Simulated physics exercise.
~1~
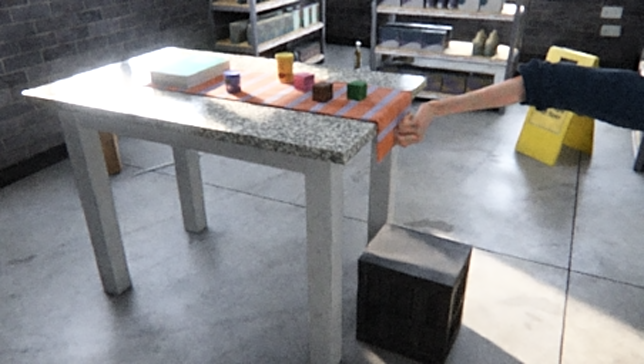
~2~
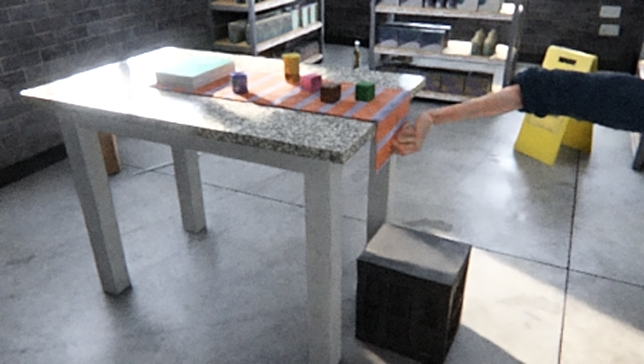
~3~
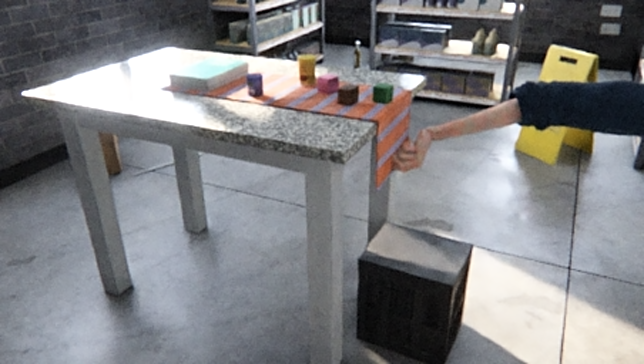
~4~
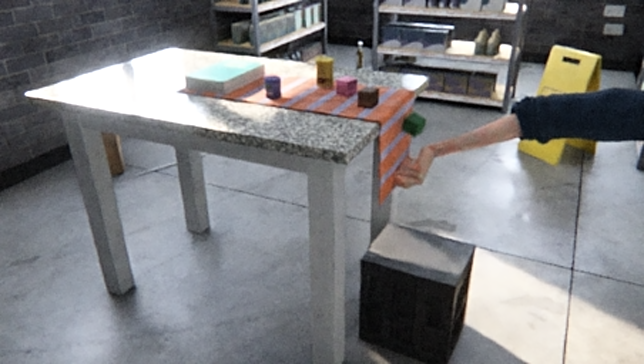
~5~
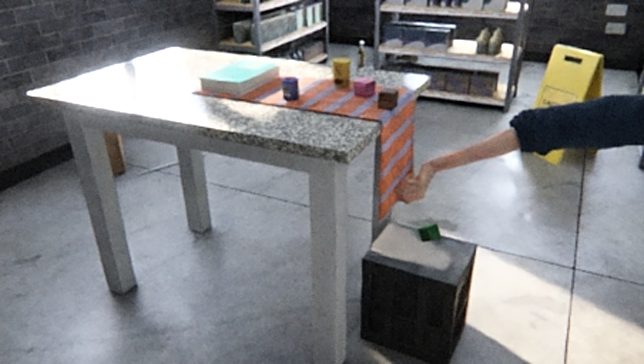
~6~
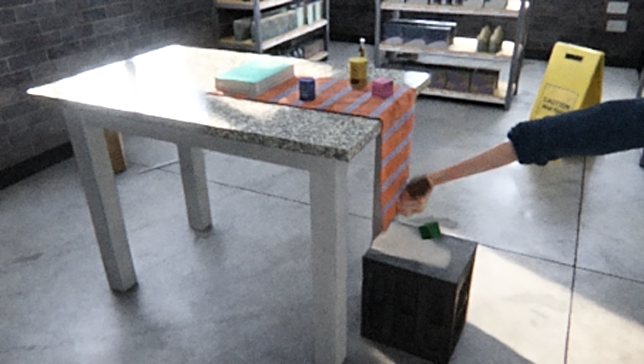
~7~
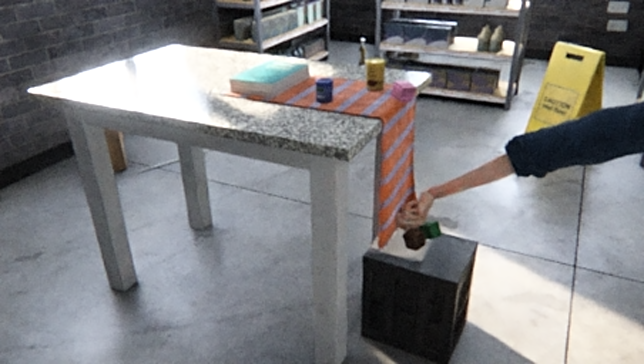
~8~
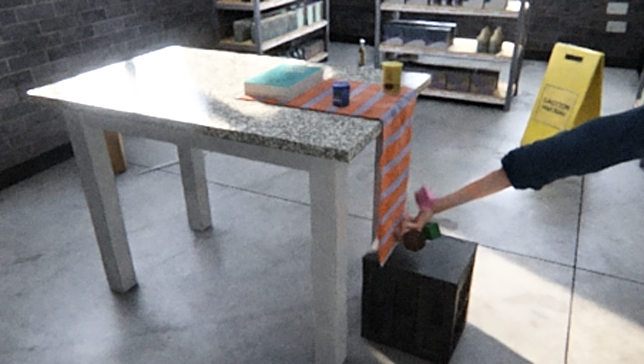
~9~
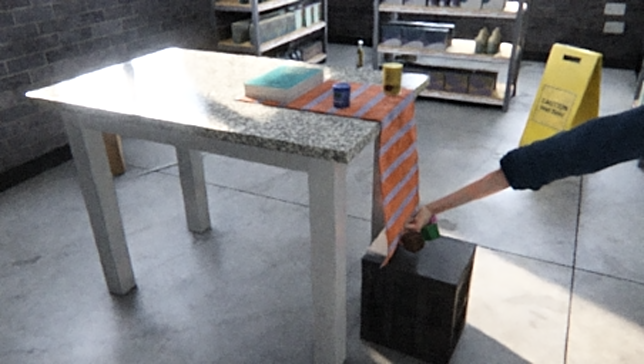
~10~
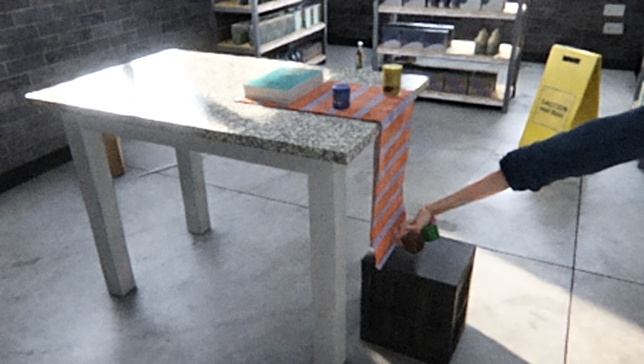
Concrete-floored storeroom, a hand drawing an orange scarf down a table's end, green, brown and pink cubes dropping towards a black crate.
